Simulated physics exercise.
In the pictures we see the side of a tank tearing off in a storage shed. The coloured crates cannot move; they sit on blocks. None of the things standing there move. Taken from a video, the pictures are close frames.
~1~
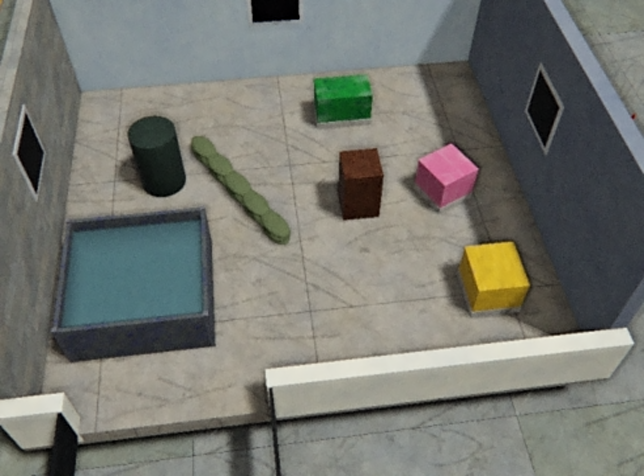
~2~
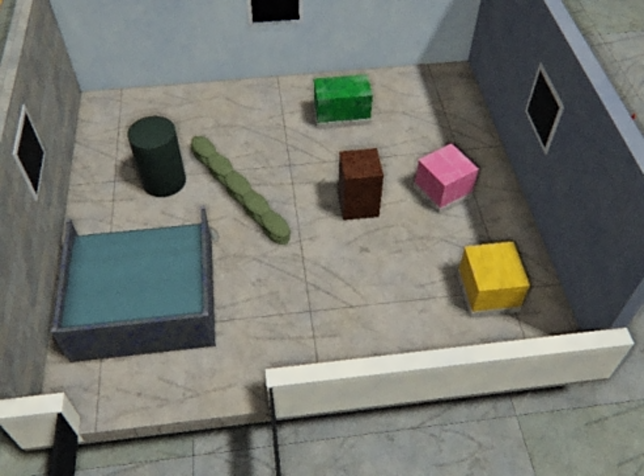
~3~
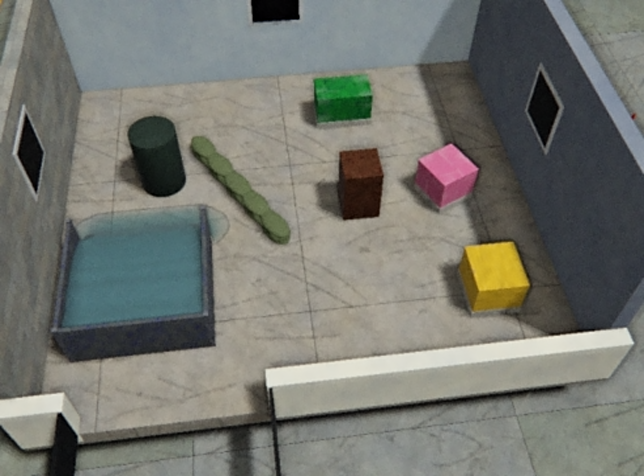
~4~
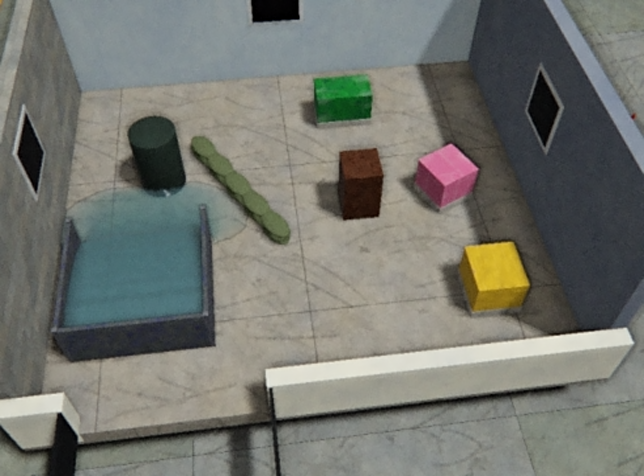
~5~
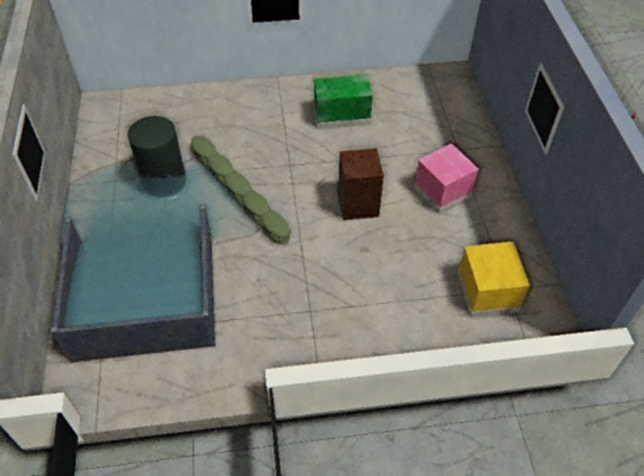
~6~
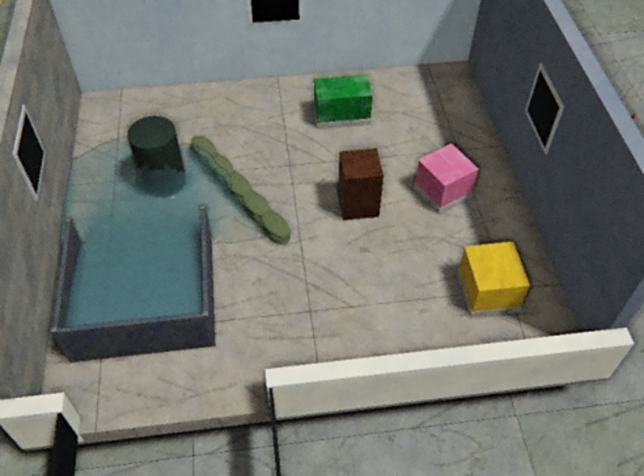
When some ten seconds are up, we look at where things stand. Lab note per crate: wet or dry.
Result - green crate: Wet; yellow crate: Dry; pink crate: Dry.
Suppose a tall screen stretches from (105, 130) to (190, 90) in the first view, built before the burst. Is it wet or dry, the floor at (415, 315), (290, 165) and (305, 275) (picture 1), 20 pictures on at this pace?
As listed: Dry, no water, awash.
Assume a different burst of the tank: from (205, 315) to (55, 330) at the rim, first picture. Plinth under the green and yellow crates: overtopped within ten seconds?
Taking them in turn, the green one is left untouched, and the yellow one is left untouched.
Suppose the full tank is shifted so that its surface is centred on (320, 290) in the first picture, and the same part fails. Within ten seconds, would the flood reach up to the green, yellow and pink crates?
Taking each in turn, the green one gets flooded, the yellow one is left untouched and the pink one gets flooded.
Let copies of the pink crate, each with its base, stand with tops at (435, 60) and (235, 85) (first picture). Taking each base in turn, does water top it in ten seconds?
Result, in sequence: Is inundated, is inundated.
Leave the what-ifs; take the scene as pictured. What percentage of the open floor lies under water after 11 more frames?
Estimate: Some 35 in a hundred.
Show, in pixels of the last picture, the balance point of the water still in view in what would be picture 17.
I'd mark it close to (144, 192).
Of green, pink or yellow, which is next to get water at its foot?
That's the green-painted one.
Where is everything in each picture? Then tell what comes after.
Still water in the water tank at (135, 269), in the first picture.
The front is at (215, 239), out from the gap on the water tank's far side, in the second picture.
The front is at (222, 221), out from the gap on the water tank's far side, in the third picture.
The front is at (232, 201), out from the gap on the water tank's far side, in the fourth picture.
Water pours out on the water tank's far side and has run to (198, 163), in the fifth picture.
The front is at (123, 141), out from the gap on the water tank's far side, in the sixth picture.
A moment on, water covers 20 % of the floor; the green crate not reached, the yellow crate not reached, the pink crate not reached.
Next, water covers 35 % of the floor; the green crate water round its plinth, the yellow crate not reached, the pink crate not reached.
Then, water covers 45 % of the floor; the green crate water round its plinth, the yellow crate not reached, the pink crate not reached.
Later, water covers 80 % of the floor; the green crate water round its plinth, the yellow crate water round its plinth, the pink crate water round its plinth.
In the end, water covers 95 % of the floor; the green crate was topped, the yellow crate stayed above the water, the pink crate stayed above the water.
